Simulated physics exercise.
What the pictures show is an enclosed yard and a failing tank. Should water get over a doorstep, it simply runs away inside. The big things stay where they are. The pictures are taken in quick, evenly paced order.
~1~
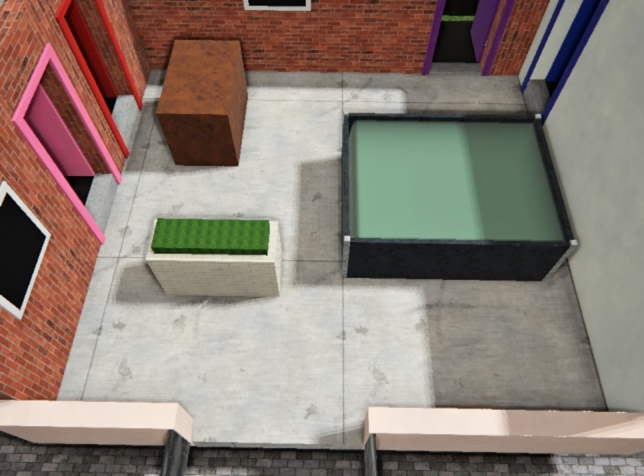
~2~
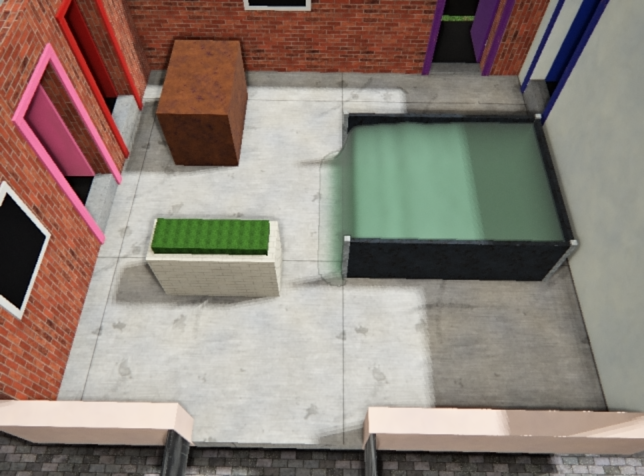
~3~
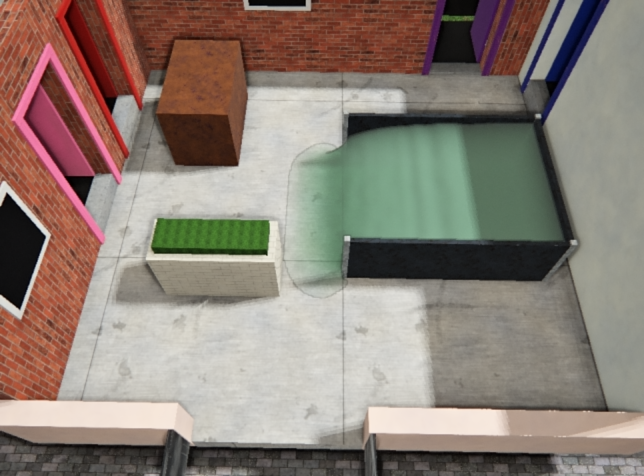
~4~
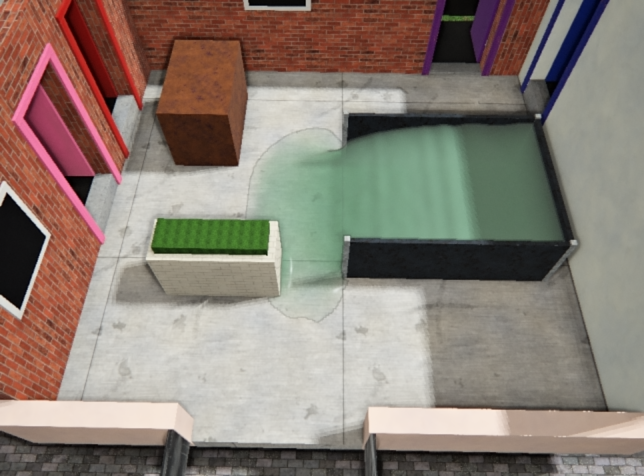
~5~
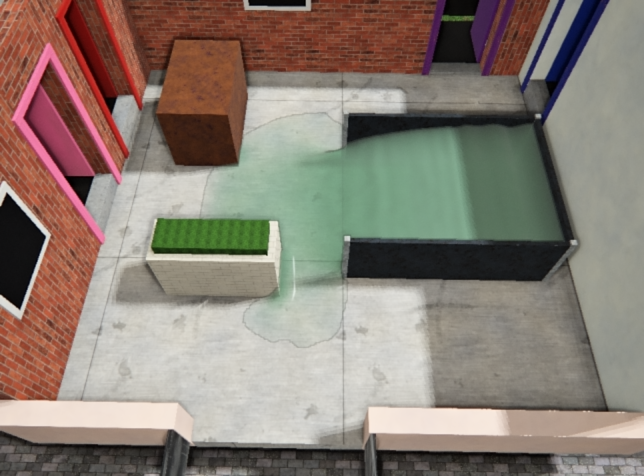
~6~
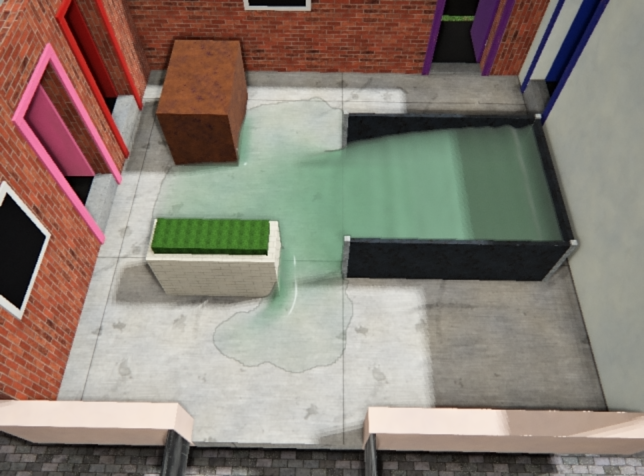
Green water bursts from the open left side of a dark-walled tank at the right of a paved, brick-walled yard, seen from above by a still camera. A rusty brown block stands at upper left, a pale planter with green top below it, and pink, red, purple and blue doorways around. The water spreads left between block and planter, then curls round the planter's right end toward the front, its level sinking.
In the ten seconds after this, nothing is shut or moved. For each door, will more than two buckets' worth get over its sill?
At the end, blue door: No more than two buckets, purple door: More than two buckets, red door: No more than two buckets, pink door: More than two buckets.
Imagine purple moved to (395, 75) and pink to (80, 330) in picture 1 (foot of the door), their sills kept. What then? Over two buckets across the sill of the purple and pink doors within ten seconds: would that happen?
As I see it, purple door crosses the line and pink door does not reach it.
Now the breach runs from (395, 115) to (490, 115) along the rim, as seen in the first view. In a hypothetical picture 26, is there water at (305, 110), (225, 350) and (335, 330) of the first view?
In the order you gave them, I get drenched, still bare, still bare.
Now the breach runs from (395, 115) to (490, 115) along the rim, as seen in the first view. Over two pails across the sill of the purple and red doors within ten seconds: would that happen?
The purple one exceeds the limit; the red one falls short.
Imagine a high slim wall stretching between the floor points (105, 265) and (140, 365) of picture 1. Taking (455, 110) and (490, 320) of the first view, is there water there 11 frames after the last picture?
As listed: Dry, no water.
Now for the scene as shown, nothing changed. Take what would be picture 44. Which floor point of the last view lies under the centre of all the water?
(303, 204).
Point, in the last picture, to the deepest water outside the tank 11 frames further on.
Deepest spot: Near (116, 196).
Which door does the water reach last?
I'd go with the door marked blue.
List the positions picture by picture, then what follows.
The first picture shows still water in the water tank at (449, 177).
In the second picture, water pours out at (347, 201) and has run to (341, 282).
In the third picture, water pours out at (347, 202) and has run to (313, 290).
In the fourth picture, water pours out at (346, 204) and has run to (293, 311).
In the fifth picture, water pours out at (346, 204) and has run to (254, 324).
In the sixth picture, the front is at a hidden place, out from the gap at (346, 204).
A moment on, water covers 40 % of the floor; the blue door not reached, the purple door not reached, the red door wet at the sill, nothing in, the pink door over two buckets in.
Next, water covers 55 % of the floor; the blue door not reached, the purple door not reached, the red door wet at the sill, nothing in, the pink door far over two buckets in.
Then, water covers 80 % of the floor; the blue door wet at the sill, nothing in, the purple door wet at the sill, nothing in, the red door wet at the sill, nothing in, the pink door far over two buckets in.
Later, water covers 95 % of the floor; the blue door wet at the sill, nothing in, the purple door wet at the sill, nothing in, the red door wet at the sill, nothing in, the pink door far over two buckets in.
In the end, water covers 100 % of the floor; the blue door wet at the sill, nothing in, the purple door far over two buckets in, the red door wet at the sill, nothing in, the pink door far over two buckets in.
